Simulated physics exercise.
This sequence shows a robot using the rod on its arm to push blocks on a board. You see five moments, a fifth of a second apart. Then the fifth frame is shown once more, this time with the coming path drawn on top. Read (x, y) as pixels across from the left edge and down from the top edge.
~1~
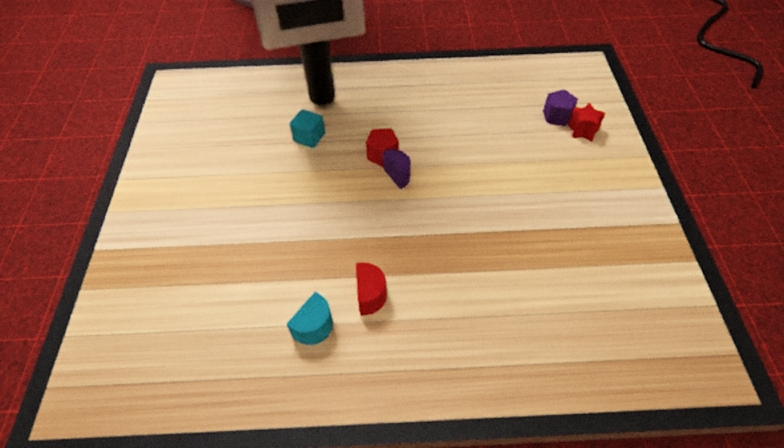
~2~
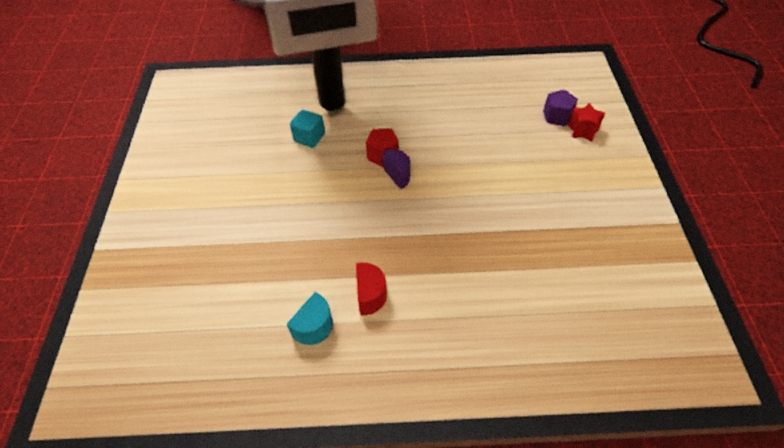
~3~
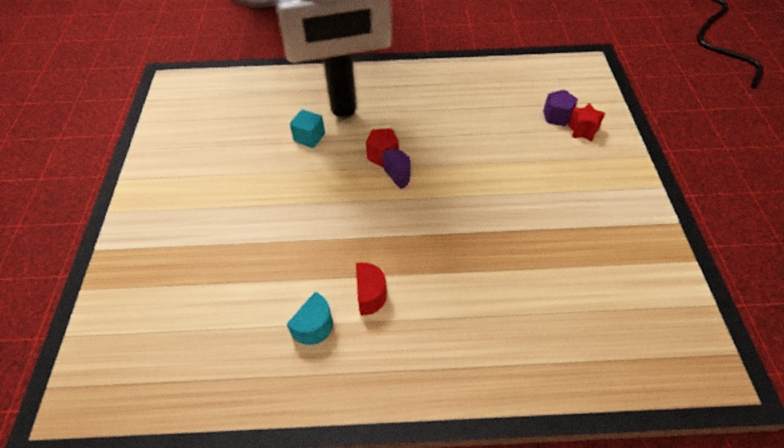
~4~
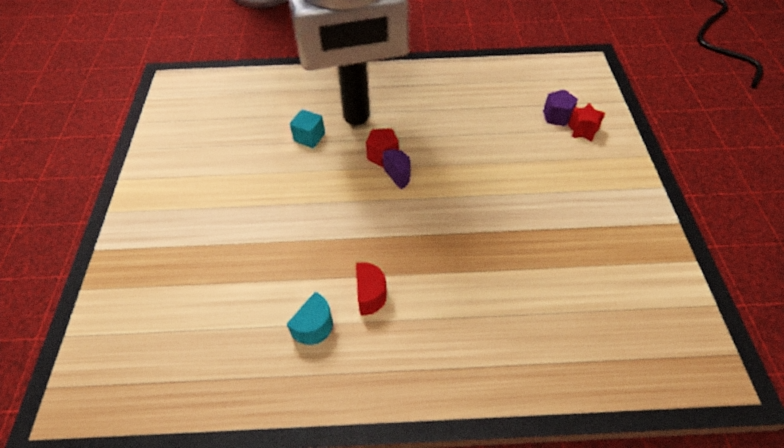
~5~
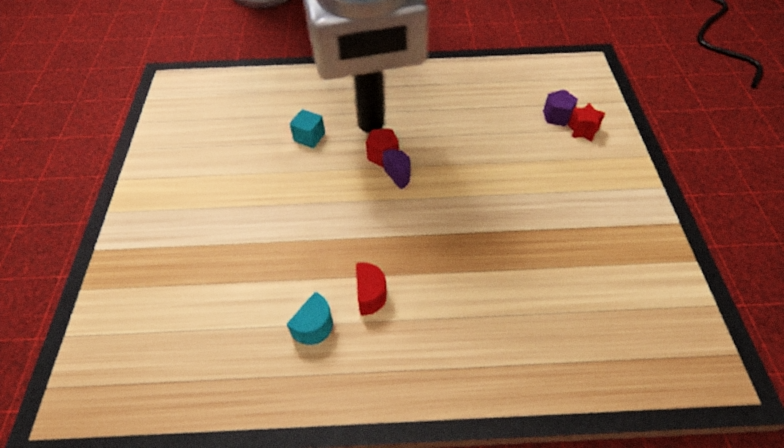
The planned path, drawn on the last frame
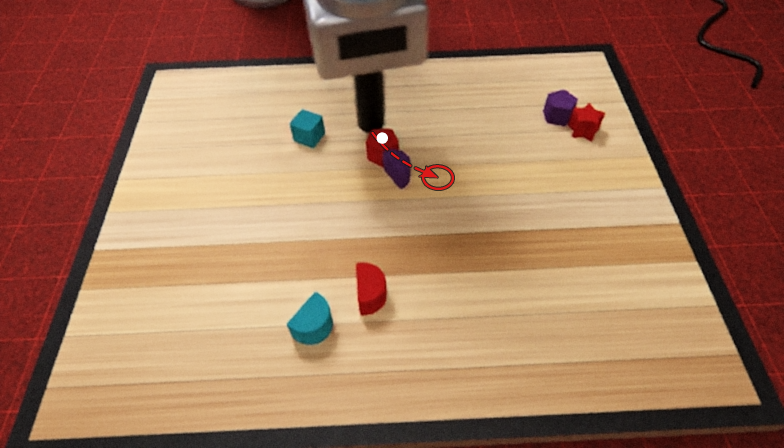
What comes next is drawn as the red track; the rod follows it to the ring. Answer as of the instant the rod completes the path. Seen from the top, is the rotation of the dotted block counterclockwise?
In short: No.
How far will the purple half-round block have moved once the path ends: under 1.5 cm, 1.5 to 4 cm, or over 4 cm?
It goes a long way, over 4 cm.
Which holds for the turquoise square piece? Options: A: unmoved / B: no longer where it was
(A)
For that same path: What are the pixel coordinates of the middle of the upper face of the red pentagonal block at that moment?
Its top face will be centred at roughly (399, 171).
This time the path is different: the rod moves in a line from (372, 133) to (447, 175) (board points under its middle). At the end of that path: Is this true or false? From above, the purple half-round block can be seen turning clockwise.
This is false.
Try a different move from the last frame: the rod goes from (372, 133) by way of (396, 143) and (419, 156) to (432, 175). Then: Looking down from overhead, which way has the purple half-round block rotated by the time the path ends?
The answer is counter-clockwise.
Drawn move, from (372, 133) over (388, 150) and (411, 166) to (438, 177); the dot is on the red pentagonal block.
On the path given first. One third of the way, rod at (389, 142); red pentagonal block at (390, 158), turned 30° clockwise; purple half-round block at (407, 176), turned 55° anticlockwise.
Two thirds of the way, rod at (411, 157); red pentagonal block at (396, 170), turned 85° clockwise; purple half-round block at (411, 187), turned 90° anticlockwise.
At the end, rod at (439, 169); turquoise square piece still; red pentagonal block at (399, 171), turned 105° clockwise; purple half-round block at (412, 191), turned 100° anticlockwise.
